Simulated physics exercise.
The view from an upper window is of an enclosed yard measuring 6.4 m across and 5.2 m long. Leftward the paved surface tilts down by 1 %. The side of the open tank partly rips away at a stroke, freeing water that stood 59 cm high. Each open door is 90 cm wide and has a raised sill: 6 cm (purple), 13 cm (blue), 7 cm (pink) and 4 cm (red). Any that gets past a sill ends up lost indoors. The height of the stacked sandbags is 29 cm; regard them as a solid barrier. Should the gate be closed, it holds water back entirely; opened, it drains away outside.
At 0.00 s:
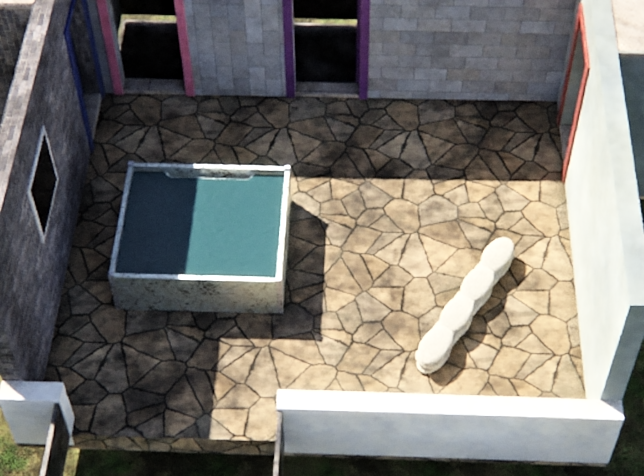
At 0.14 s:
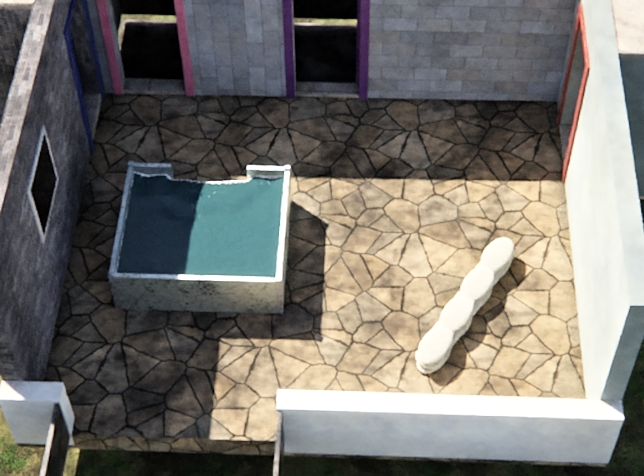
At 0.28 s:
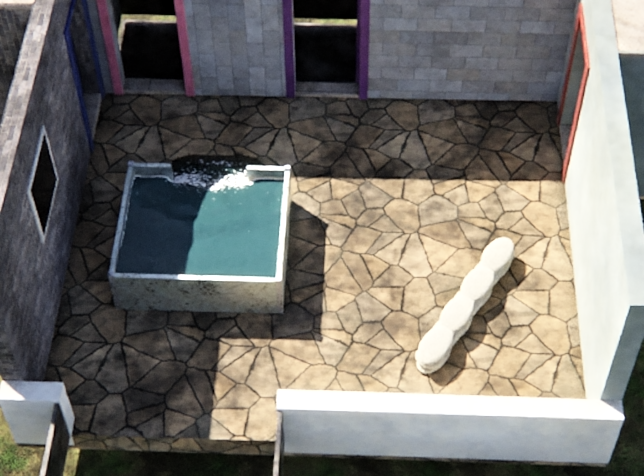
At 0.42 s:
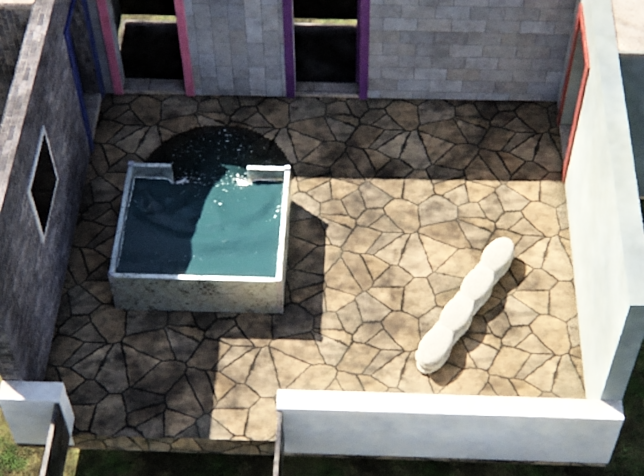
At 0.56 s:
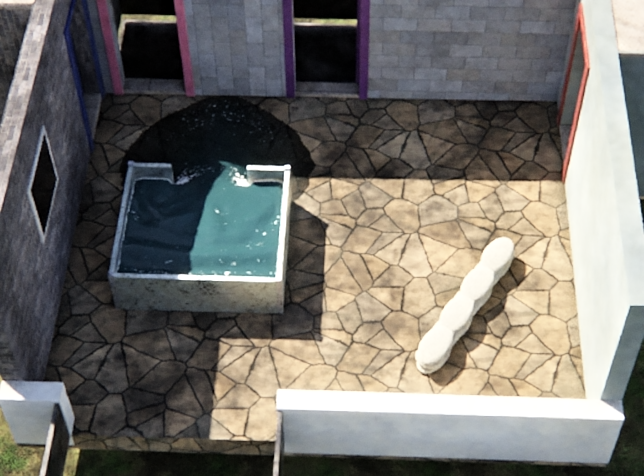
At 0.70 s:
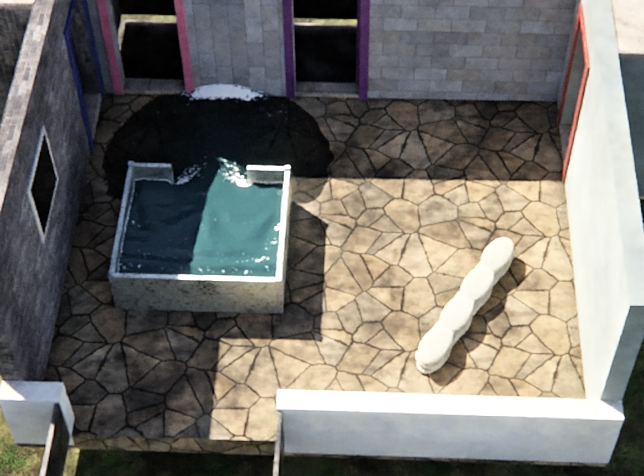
Water bursts through the tank's broken far side and spreads across the stone paving behind it.
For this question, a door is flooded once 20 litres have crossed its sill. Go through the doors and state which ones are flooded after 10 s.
Going through them: The purple door counts as flooded; the blue door counts as flooded; the pink door counts as flooded; the red door counts as flooded.
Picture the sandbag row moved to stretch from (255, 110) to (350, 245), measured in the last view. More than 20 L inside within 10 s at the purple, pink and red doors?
Well, the purple one is within bounds, the pink one is more than allowed, and the red one is within bounds.
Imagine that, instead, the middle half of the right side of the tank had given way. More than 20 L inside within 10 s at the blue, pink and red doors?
Log - blue: Threshold not reached, pink: Threshold not reached, red: Threshold topped.
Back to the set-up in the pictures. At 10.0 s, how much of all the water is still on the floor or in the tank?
It comes to near 68 per cent.
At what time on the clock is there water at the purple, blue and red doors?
Door times: Purple 1.0 s / blue 1.0 s / red 2.8 s.
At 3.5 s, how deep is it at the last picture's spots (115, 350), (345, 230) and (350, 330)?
0, 0 and 0 cm, respectively.
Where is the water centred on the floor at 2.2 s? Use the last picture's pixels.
Centre: Roughly (223, 196) px.
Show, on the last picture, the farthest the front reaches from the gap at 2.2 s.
Somewhere near pixel (499, 101).
After 1.4 s water covers 20 % of the floor and is deepest (34 cm) near (217, 105); purple door 15 cm at the sill, 3 L in, blue door 9 cm at the sill, 0 L in, pink door 22 cm at the sill, 25 L in, red door not reached.
After 2.2 s water covers 25 % of the floor and is deepest (34 cm) near (104, 94); purple door 15 cm at the sill, 32 L in, blue door 19 cm at the sill, 15 L in, pink door 23 cm at the sill, 91 L in, red door not reached.
After 3.5 s water covers 45 % of the floor and is deepest (22 cm) near (104, 94); purple door 10 cm at the sill, 60 L in, blue door 19 cm at the sill, 51 L in, pink door 18 cm at the sill, 165 L in, red door 11 cm at the sill, 12 L in.
After 6.0 s water covers 60 % of the floor and is deepest (15 cm) near (102, 103); purple door 7 cm at the sill, 78 L in, blue door 13 cm at the sill, 79 L in, pink door 13 cm at the sill, 245 L in, red door 9 cm at the sill, 62 L in.
After 10.0 s water covers 90 % of the floor and is deepest (10 cm) near (41, 402); purple door 5 cm at the sill, 80 L in, blue door 9 cm at the sill, 80 L in, pink door 8 cm at the sill, 278 L in, red door 4 cm at the sill, 79 L in.
